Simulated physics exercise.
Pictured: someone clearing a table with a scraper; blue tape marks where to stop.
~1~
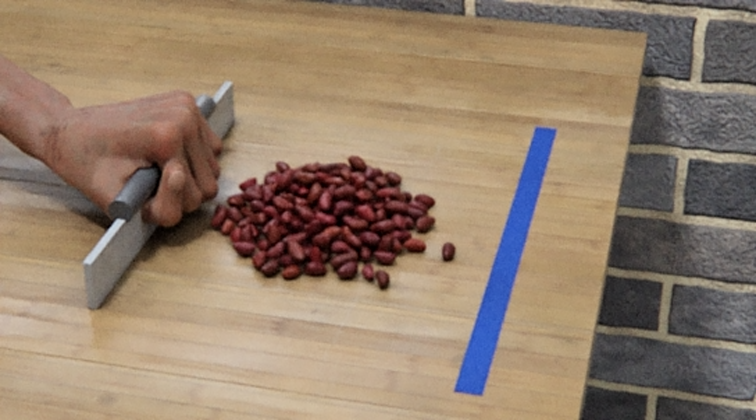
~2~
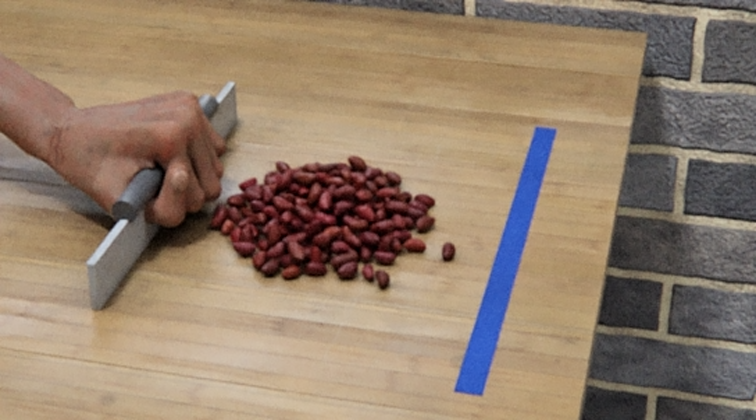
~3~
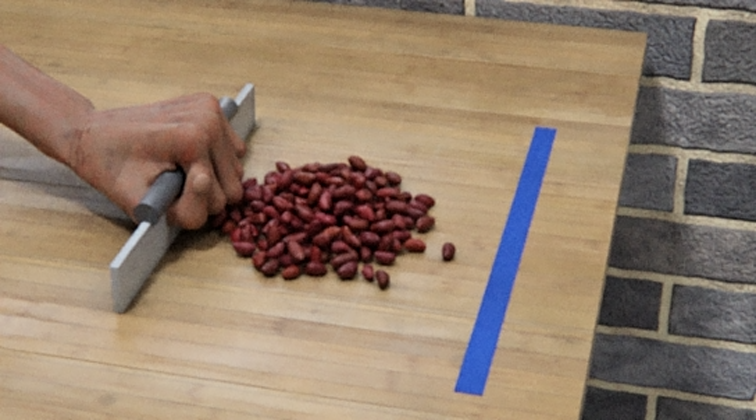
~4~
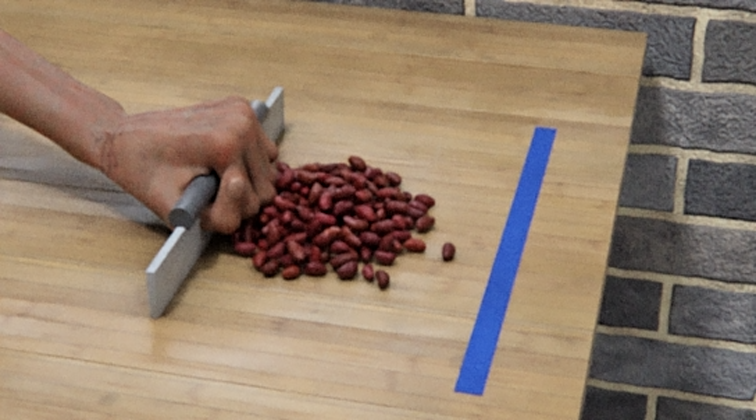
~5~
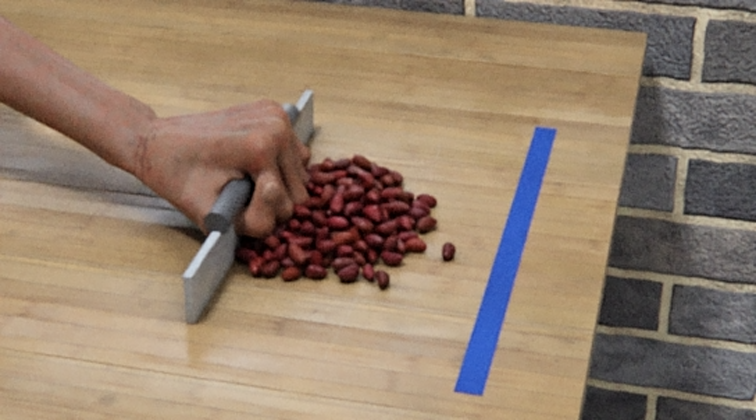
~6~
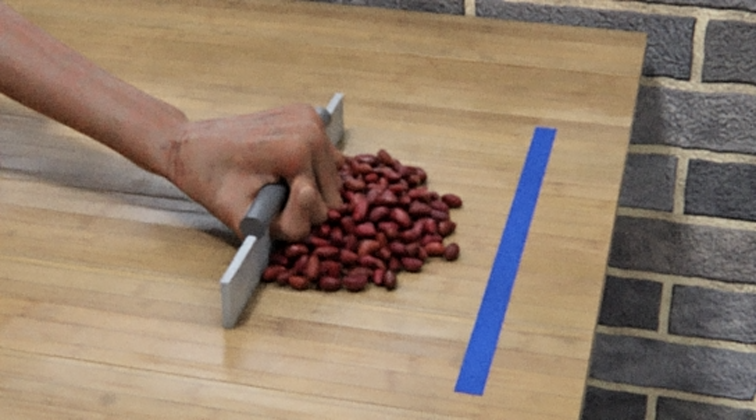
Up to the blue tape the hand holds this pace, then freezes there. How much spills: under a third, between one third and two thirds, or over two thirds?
Between one third and two thirds.
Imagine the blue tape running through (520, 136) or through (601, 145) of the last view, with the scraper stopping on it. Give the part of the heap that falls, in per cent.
About 20 %, then 100 %.
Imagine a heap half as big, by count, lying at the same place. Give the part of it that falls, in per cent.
20 %, about.
Soon after the last picture, scraper still moving, near (412, 191); heap all on the table, its front near (568, 268).
A little later, scraper stopped at the blue tape; heap about a quarter over the edge.
Later still, scraper stopped at the blue tape; heap about half over the edge.
At rest, scraper stopped at the blue tape; heap about half over the edge.
